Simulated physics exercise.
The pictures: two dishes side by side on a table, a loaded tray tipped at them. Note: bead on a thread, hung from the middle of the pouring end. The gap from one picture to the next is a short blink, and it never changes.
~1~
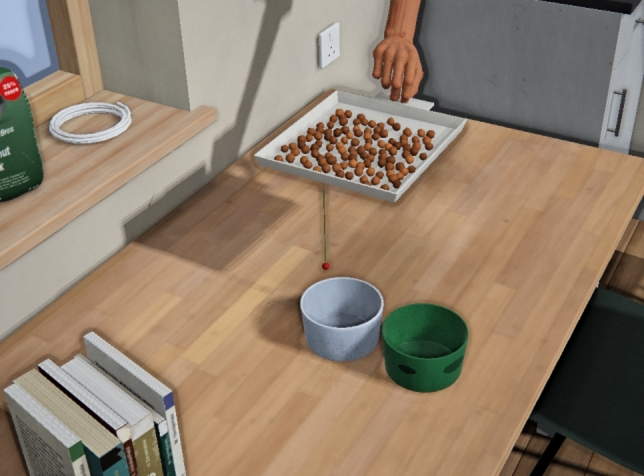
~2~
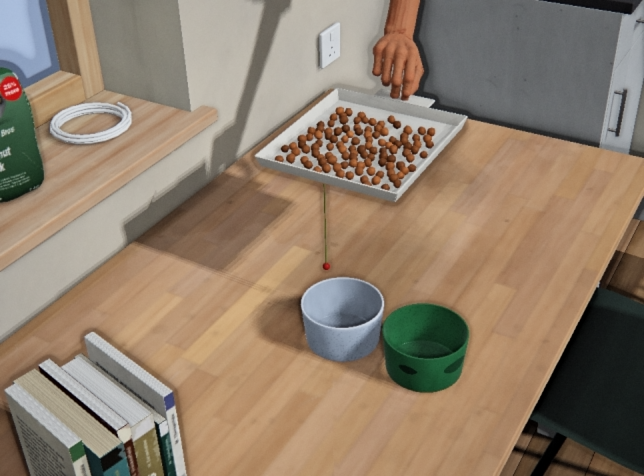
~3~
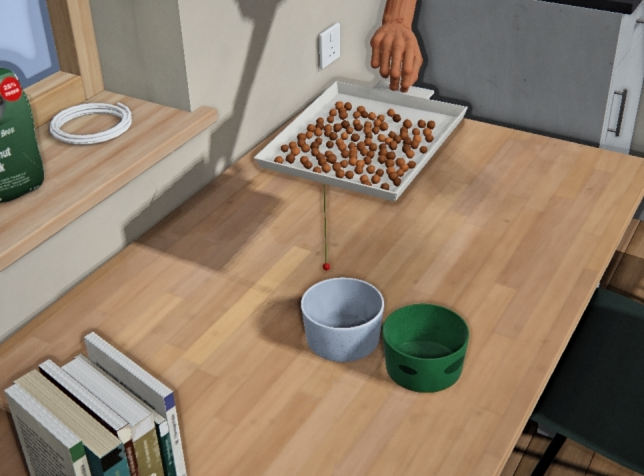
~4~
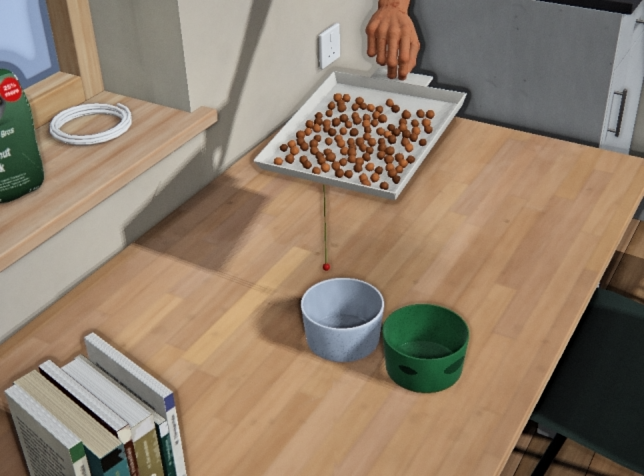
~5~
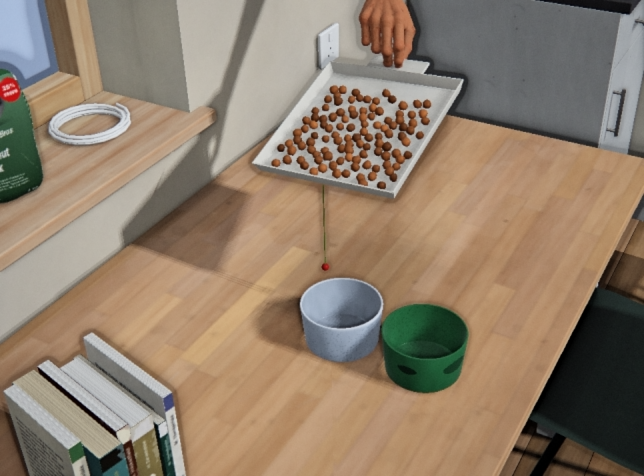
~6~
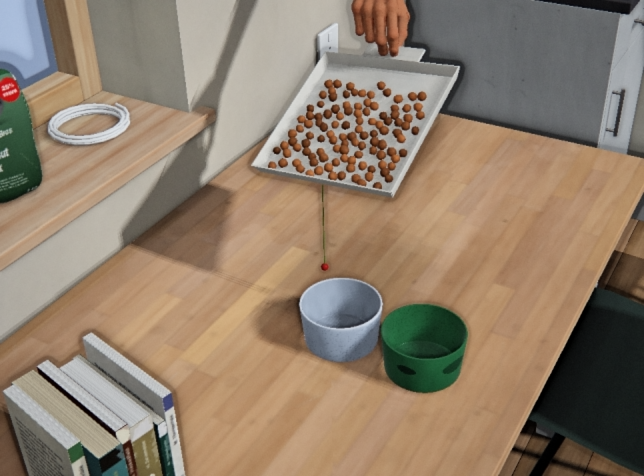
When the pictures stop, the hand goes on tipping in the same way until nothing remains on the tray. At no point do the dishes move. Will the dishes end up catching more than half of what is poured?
No.
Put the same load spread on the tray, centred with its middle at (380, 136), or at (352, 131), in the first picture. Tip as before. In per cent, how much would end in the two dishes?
It would be 10 in a hundred, and then 10 in a hundred.
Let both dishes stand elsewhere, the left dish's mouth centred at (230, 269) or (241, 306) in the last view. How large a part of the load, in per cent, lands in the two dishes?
The first position comes out at 90 per cent, the other at 20 per cent.
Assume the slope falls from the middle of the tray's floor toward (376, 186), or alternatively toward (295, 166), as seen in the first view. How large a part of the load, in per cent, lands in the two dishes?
First case: 40 %; second case: 0 %.
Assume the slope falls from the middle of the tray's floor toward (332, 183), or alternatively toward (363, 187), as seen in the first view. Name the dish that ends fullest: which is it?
On the first try it's the left-side dish, on the second the left-side dish.
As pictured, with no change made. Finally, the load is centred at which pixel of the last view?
Last view, centre at rest - approx. (256, 320).
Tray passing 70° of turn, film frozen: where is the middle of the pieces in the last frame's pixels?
Roughly at (306, 159).
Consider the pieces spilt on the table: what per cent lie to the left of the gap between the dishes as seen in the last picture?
Close to 100 per cent of the spill, I think.
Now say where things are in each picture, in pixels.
In the first picture, corners of the pouring end (260, 154) and (395, 191), level; middle of the load (361, 151), hazelnuts; left dish (322, 340); right dish (406, 371); bead on its thread (326, 266).
In the second picture, corners of the pouring end (260, 155) and (395, 190), level; middle of the load (361, 150).
In the third picture, corners of the pouring end (260, 156) and (394, 190), tipped barely, lowest at the left corner; middle of the load (361, 146).
In the fourth picture, corners of the pouring end (259, 159) and (393, 189), tipped a little, lowest at the left corner; middle of the load (360, 142).
In the fifth picture, corners of the pouring end (258, 161) and (391, 189), tipped clearly, lowest at the left corner; middle of the load (357, 138).
In the sixth picture, corners of the pouring end (257, 163) and (389, 188), tipped clearly, lowest at the left corner; middle of the load (352, 137), almost all on the move; left dish (321, 341); right dish (405, 371).
Just after the last frame, tray tipped steeply; almost all on the tray; about a tenth in the air.
A moment on, tray tipped past a quarter turn; just a few on the tray; about a tenth in the left dish; roughly two thirds outside both; roughly a quarter in the air.
Further on, tray tipped past a quarter turn; about a tenth in the left dish; the larger part outside both.
When it is over, tray tipped past a quarter turn; not one in the right dish; about a tenth in the left dish; the larger part outside both.
